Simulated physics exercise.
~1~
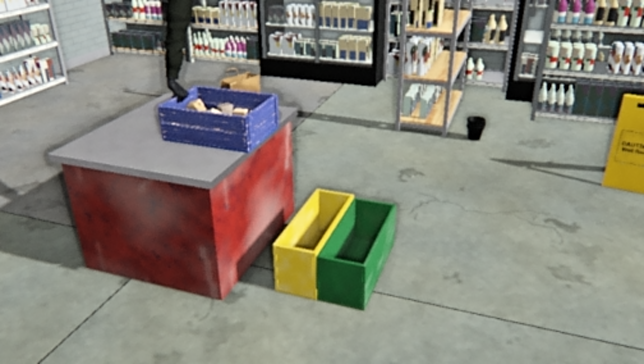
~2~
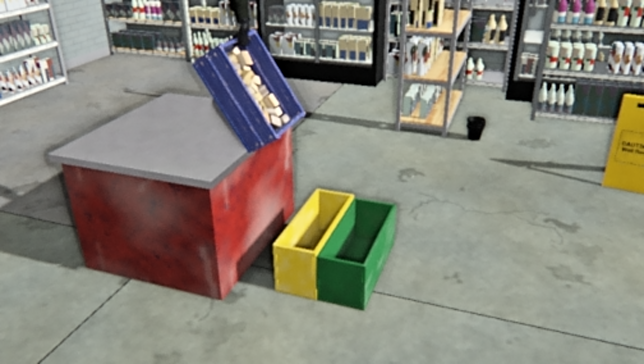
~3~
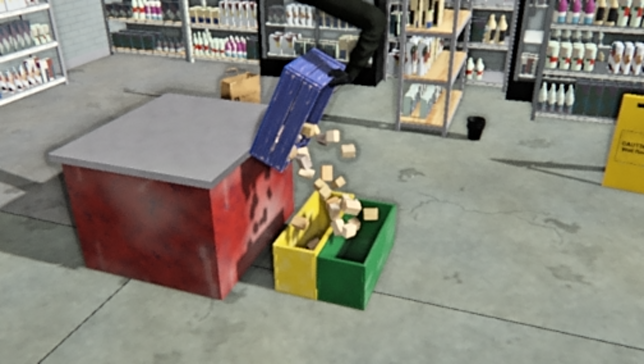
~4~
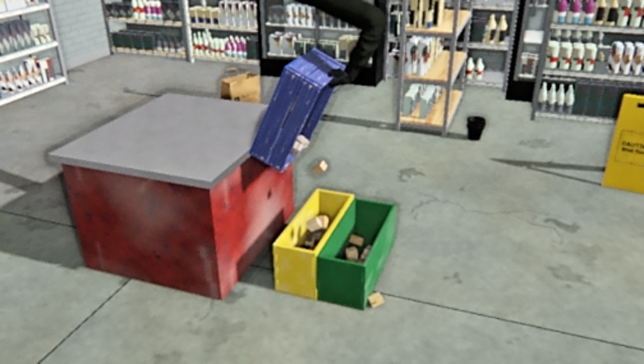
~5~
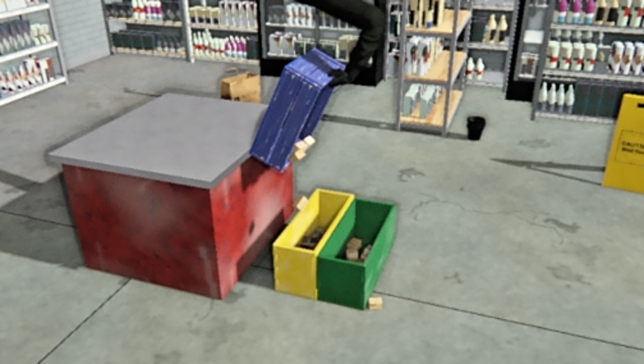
In a shop with a grey concrete floor and shelves of bottles along the back, seen from above by a still camera, a blue crate of wooden blocks sits on a red bench with a grey top. A yellow trough and a green box stand side by side on the floor to the right. A dark arm lifts and tilts the crate over the bench's edge, then tips it further until the blocks tumble out. They drop into both containers while the crate stays upturned. Most end up in the two containers, with one block lying on the floor beyond the green box.
